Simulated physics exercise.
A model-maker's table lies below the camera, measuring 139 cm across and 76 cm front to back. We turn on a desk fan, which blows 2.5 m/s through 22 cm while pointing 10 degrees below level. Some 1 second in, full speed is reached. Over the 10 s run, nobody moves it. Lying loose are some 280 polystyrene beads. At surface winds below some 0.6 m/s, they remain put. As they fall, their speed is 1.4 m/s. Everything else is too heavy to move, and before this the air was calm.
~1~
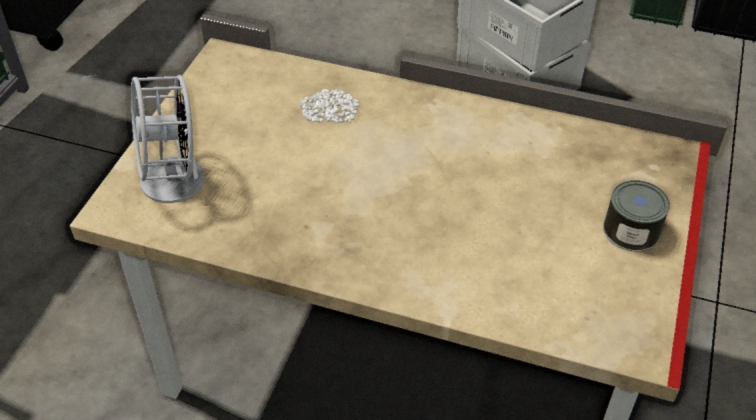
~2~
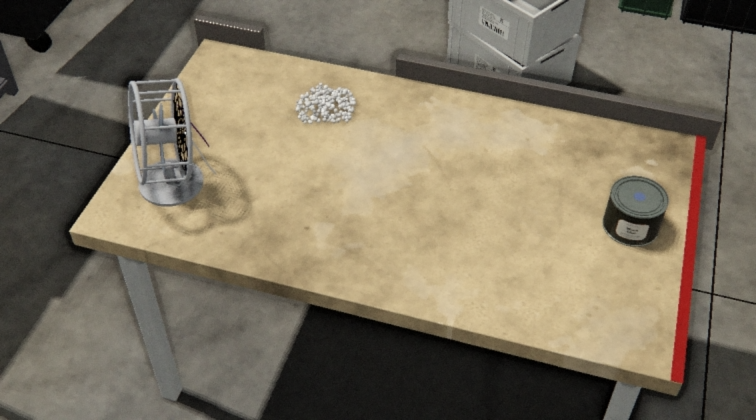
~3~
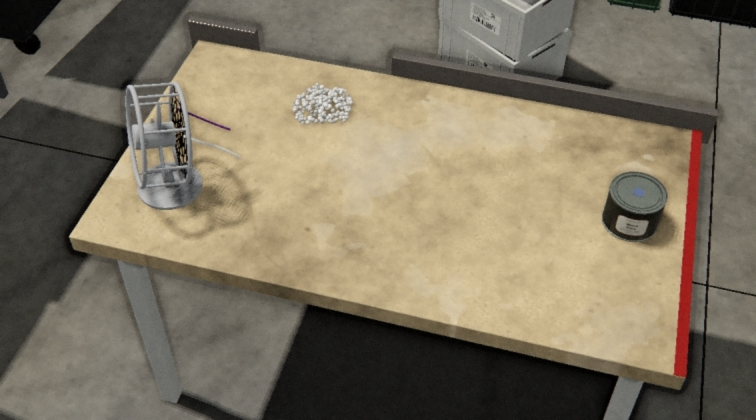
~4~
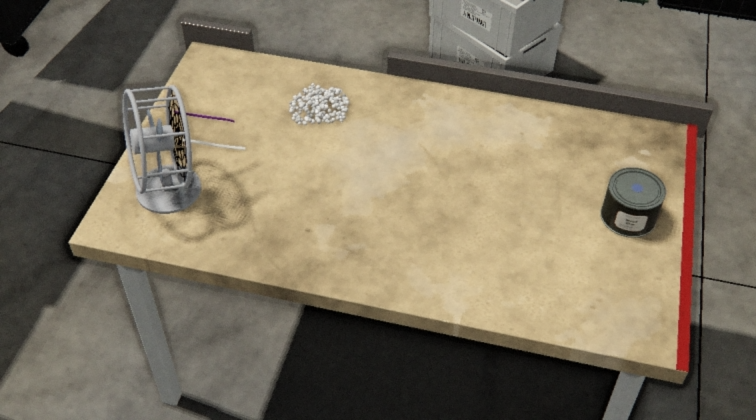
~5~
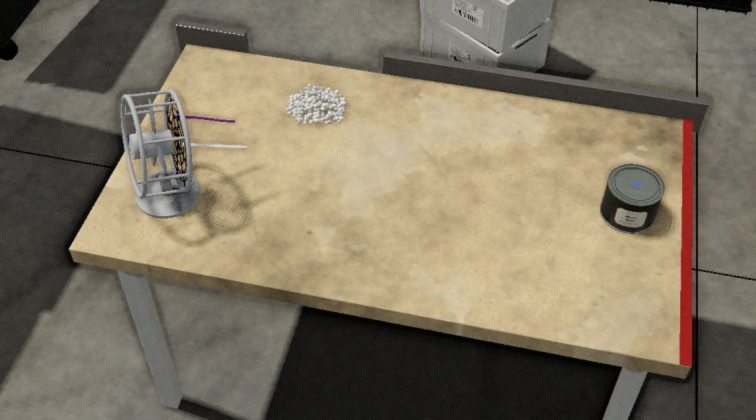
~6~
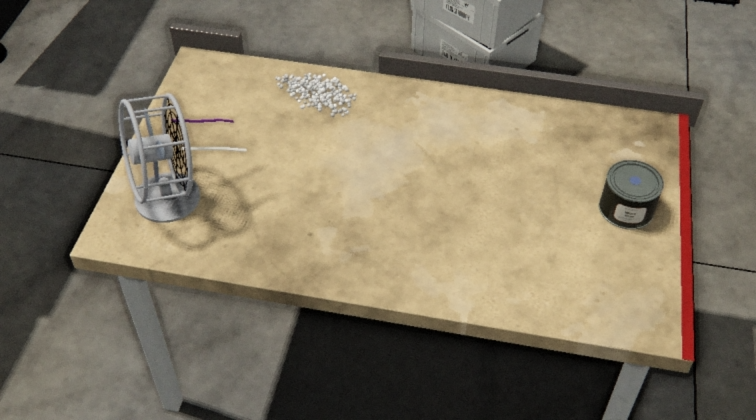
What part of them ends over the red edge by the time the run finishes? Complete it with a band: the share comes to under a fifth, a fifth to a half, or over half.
The share comes to under a fifth.
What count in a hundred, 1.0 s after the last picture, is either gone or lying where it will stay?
Estimated share: Close to 90 per cent.
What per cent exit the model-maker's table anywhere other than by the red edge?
100 %.
Then, 1.0 s after the last picture, 0 % are over the red edge; 89 % have settled or left.
Then, 2.2 s after the last picture, 1 % are over the red edge; 92 % have settled or left.
Then, 4.6 s after the last picture, 1 % are over the red edge; 94 % have settled or left.
Then, 9.1 s after the last picture, at the end, 1 % are over the red edge.
